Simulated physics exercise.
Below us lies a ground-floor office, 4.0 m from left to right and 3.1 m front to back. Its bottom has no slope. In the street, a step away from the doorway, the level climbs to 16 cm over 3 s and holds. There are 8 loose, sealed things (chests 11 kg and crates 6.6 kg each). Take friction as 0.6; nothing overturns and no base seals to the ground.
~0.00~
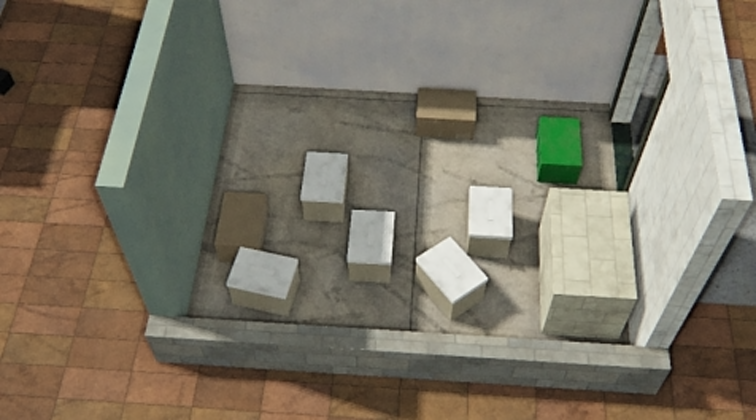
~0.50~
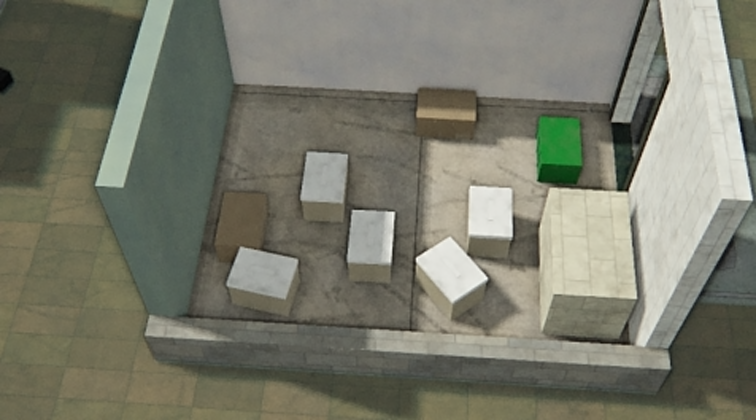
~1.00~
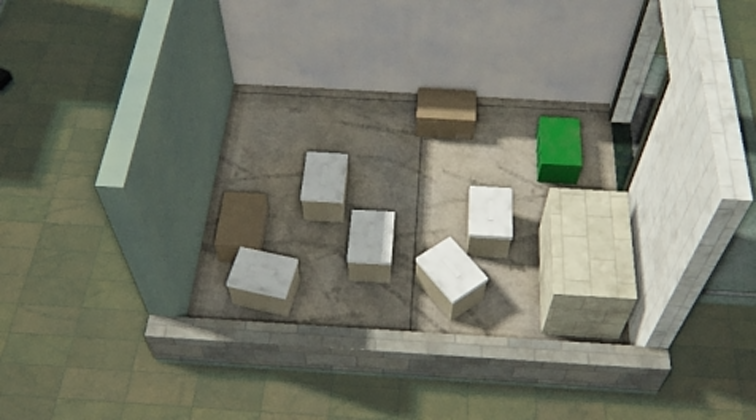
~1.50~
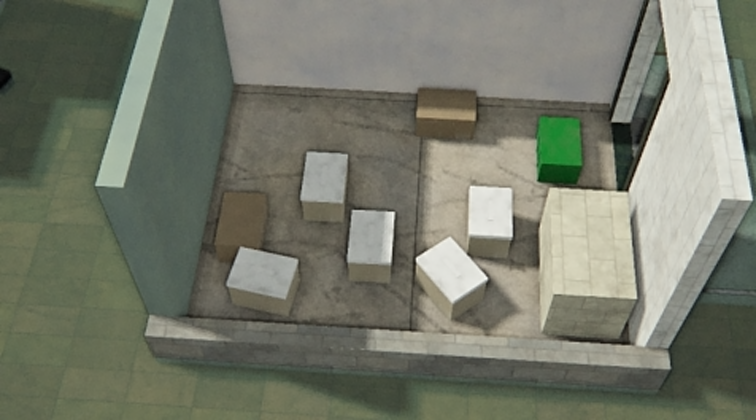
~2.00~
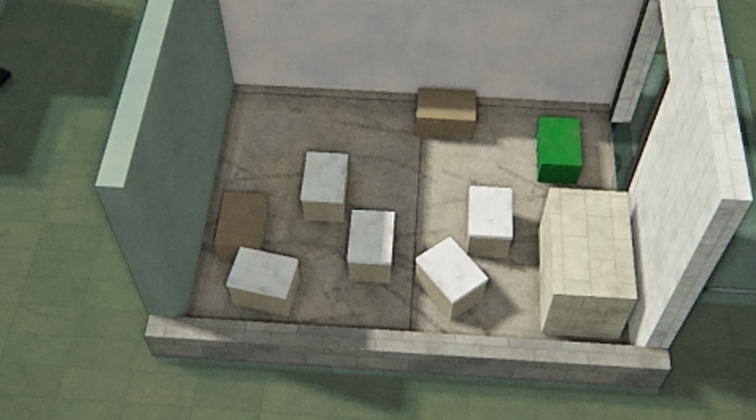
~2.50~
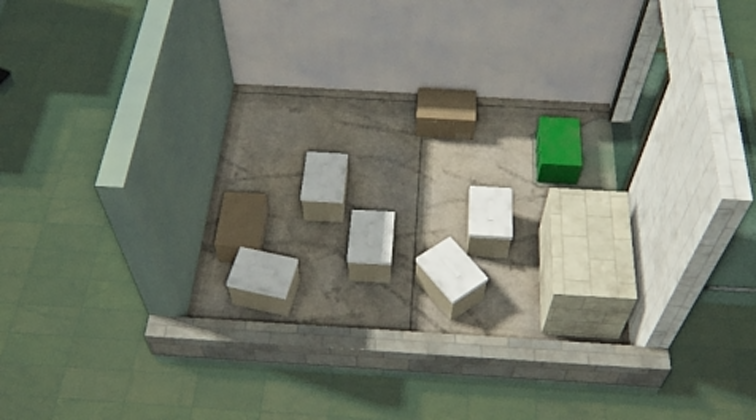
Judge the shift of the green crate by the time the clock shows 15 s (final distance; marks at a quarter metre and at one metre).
Green crate travels far.
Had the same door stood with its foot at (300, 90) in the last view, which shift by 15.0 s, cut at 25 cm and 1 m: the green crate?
In that case the green crate moves a short way.
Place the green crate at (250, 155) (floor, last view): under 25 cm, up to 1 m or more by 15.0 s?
It ends far away.
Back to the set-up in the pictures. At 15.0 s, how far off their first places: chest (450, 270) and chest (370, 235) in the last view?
In turn: 120 cm, 80 cm.
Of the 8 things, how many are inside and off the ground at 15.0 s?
I count 8.
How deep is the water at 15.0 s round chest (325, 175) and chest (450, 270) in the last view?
Roughly 10 and 10 cm.
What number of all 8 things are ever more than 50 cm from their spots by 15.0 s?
I count 8.
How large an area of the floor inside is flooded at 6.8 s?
Roughly 10.0 m2.
After 3.5 s the green crate is near (509, 138), 0.5 m from its start, aground; 0 afloat.
After 6.8 s the green crate is near (279, 139), 2.8 m from its start, afloat; 2 afloat.
After 11.0 s the green crate is near (283, 239), 3.0 m from its start, afloat; 6 afloat.
After 15.0 s the green crate is near (383, 221), 2.0 m from its start, afloat; 8 afloat.
